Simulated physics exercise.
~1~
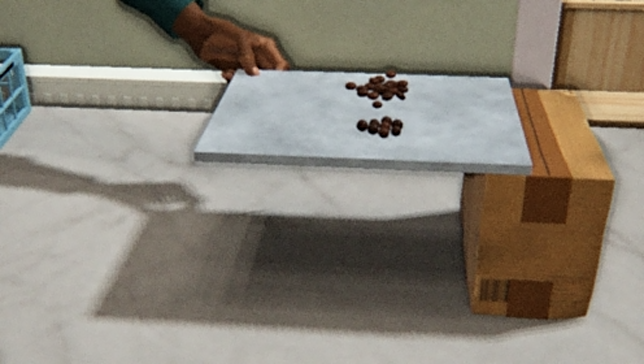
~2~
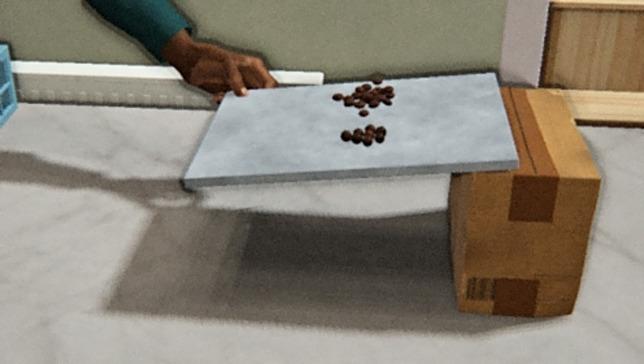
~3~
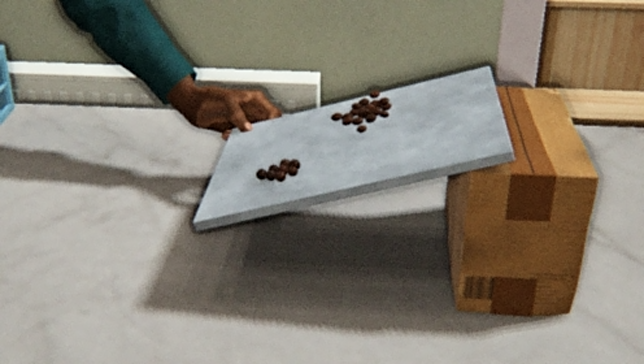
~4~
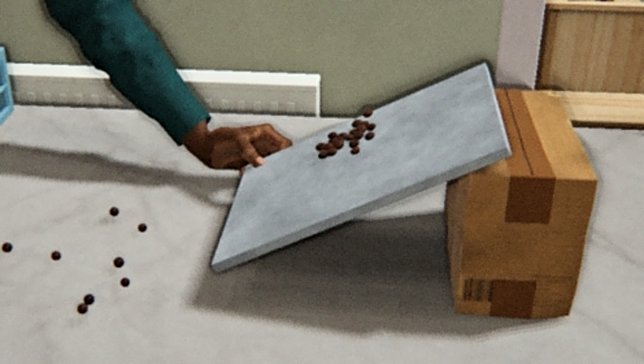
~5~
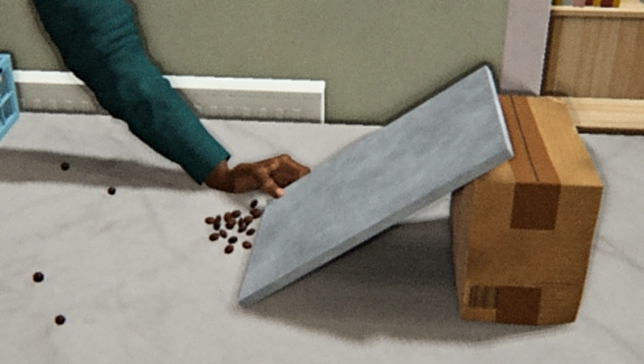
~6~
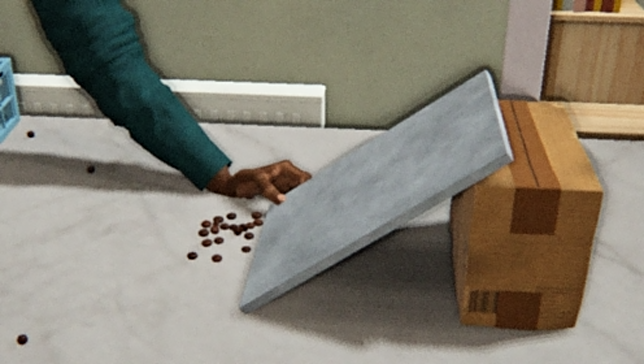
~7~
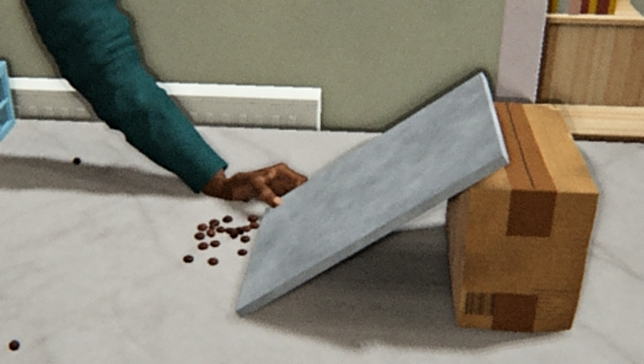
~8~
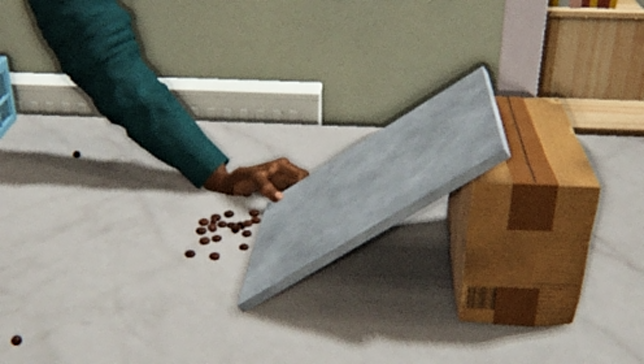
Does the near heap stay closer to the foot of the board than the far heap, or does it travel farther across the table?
The near heap travels farther, scattering away to the left across the table, while the far heap mostly settles at the foot of the board.
On a marble table, a hand tilts a board; two brown heaps slide off, the nearer farther.
